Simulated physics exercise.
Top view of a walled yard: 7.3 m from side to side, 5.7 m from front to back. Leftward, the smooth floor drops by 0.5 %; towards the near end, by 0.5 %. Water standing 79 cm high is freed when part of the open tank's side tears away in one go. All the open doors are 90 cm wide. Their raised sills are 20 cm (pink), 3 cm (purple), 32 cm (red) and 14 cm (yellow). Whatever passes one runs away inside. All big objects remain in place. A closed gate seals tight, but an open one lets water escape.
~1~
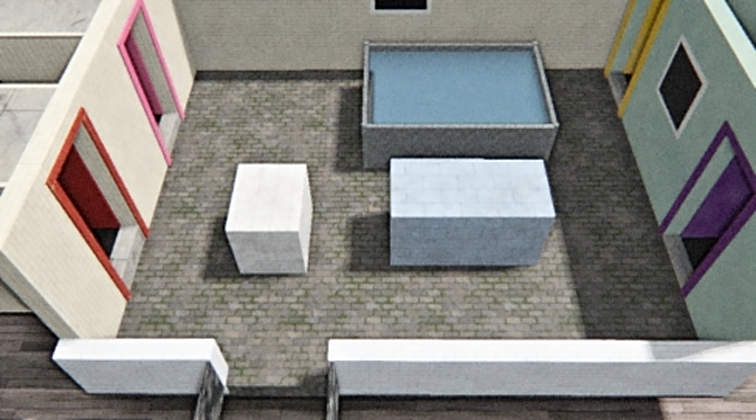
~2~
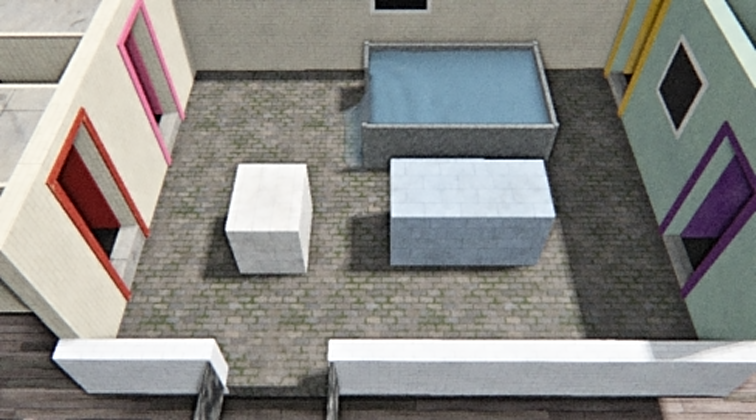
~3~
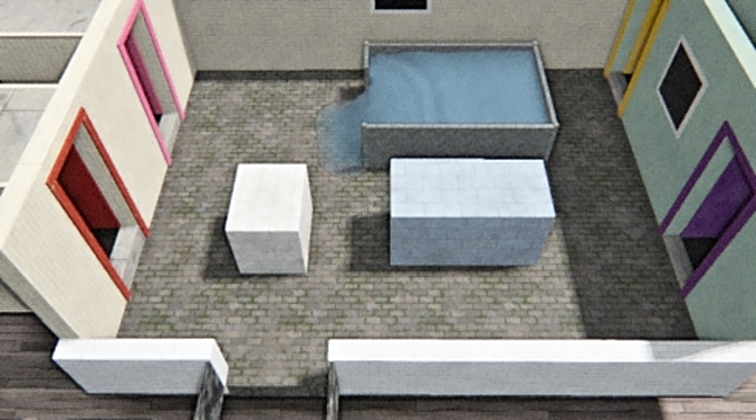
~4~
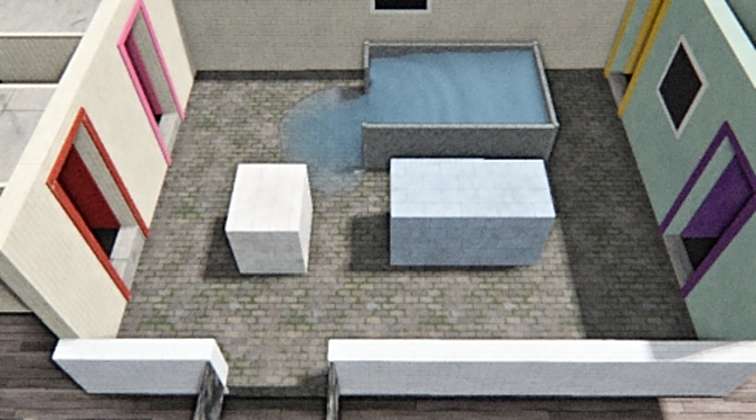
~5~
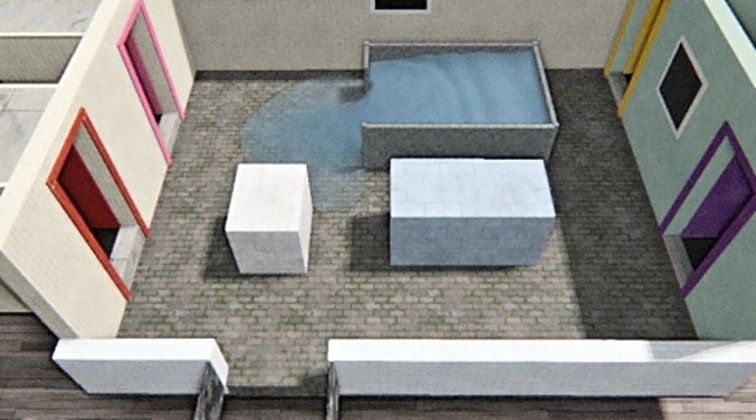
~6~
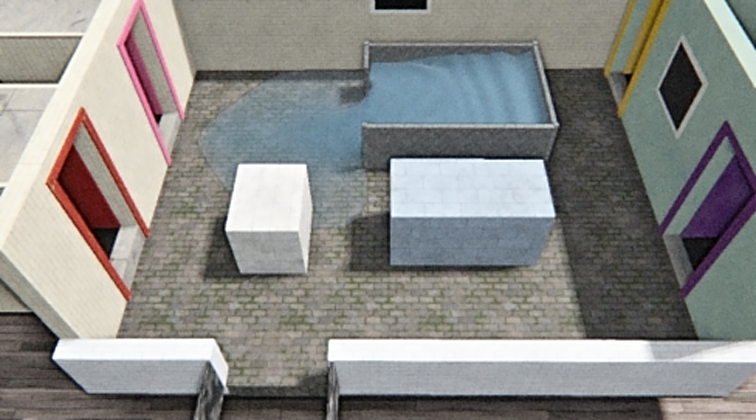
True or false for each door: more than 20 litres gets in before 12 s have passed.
Pink door true, purple door true, red door false, yellow door false.
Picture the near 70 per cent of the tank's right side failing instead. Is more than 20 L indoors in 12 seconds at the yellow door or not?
Then yellow exceeds it.
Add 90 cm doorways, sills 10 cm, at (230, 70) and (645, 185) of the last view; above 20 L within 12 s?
Taking them in order, the first gets enough and the second too little.
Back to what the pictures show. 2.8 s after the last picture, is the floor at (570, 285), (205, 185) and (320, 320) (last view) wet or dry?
Untouched, soaked, soaked.
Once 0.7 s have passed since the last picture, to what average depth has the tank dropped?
Average depth: About 53 cm.
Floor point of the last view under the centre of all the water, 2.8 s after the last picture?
(318, 154).
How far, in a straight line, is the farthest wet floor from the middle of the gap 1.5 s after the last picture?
It comes to some 5.0 metres.
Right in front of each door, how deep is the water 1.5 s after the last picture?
Depths in cm: Pink 40, purple 0, red 18, yellow 0.
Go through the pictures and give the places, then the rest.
Still water, 79 cm deep, in the open tank at (455, 86), in the first picture.
Water pours out at (368, 124) and has run 0.7 m, to (358, 108); typically 9 cm deep outside, 79 cm at the open tank's back, in the second picture.
Water pours out at (368, 124) and has run 0.9 m, to (326, 110); typically 12 cm deep outside, 79 cm at the open tank's back, in the third picture.
The front is at (285, 123), 1.4 m from the gap at (368, 126); 2.4 m2 of floor is under water; 79 cm left at the back of the open tank, in the fourth picture.
The front is at (249, 123), 2.0 m from the gap at (368, 126); 4.3 m2 of floor is under water; 79 cm left at the back of the open tank, in the fifth picture.
The front is at (209, 128), 2.7 m from the gap at (368, 126); 6.4 m2 of floor is under water; 74 cm left at the back of the open tank, in the sixth picture.
Then, 0.7 s after the last picture water covers 30 % of the floor and is deepest (42 cm) near (197, 72); pink door 37 cm at the sill, 40 L in, purple door not reached, red door not reached, yellow door not reached.
Then, 1.5 s after the last picture water covers 40 % of the floor and is deepest (46 cm) near (168, 169); pink door 40 cm at the sill, 111 L in, purple door not reached, red door 18 cm at the sill, 0 L in, yellow door not reached.
Then, 2.8 s after the last picture water covers 45 % of the floor and is deepest (34 cm) near (109, 366); pink door 31 cm at the sill, 225 L in, purple door not reached, red door 18 cm at the sill, 0 L in, yellow door not reached.
Then, 6.3 s after the last picture water covers 80 % of the floor and is deepest (22 cm) near (121, 326); pink door 19 cm at the sill, 256 L in, purple door 9 cm at the sill, 5 L in, red door 18 cm at the sill, 0 L in, yellow door 10 cm at the sill, 0 L in.
Then, 11.3 s after the last picture water covers 100 % of the floor and is deepest (14 cm) near (593, 367); pink door 9 cm at the sill, 256 L in, purple door 9 cm at the sill, 96 L in, red door 11 cm at the sill, 0 L in, yellow door 6 cm at the sill, 0 L in.
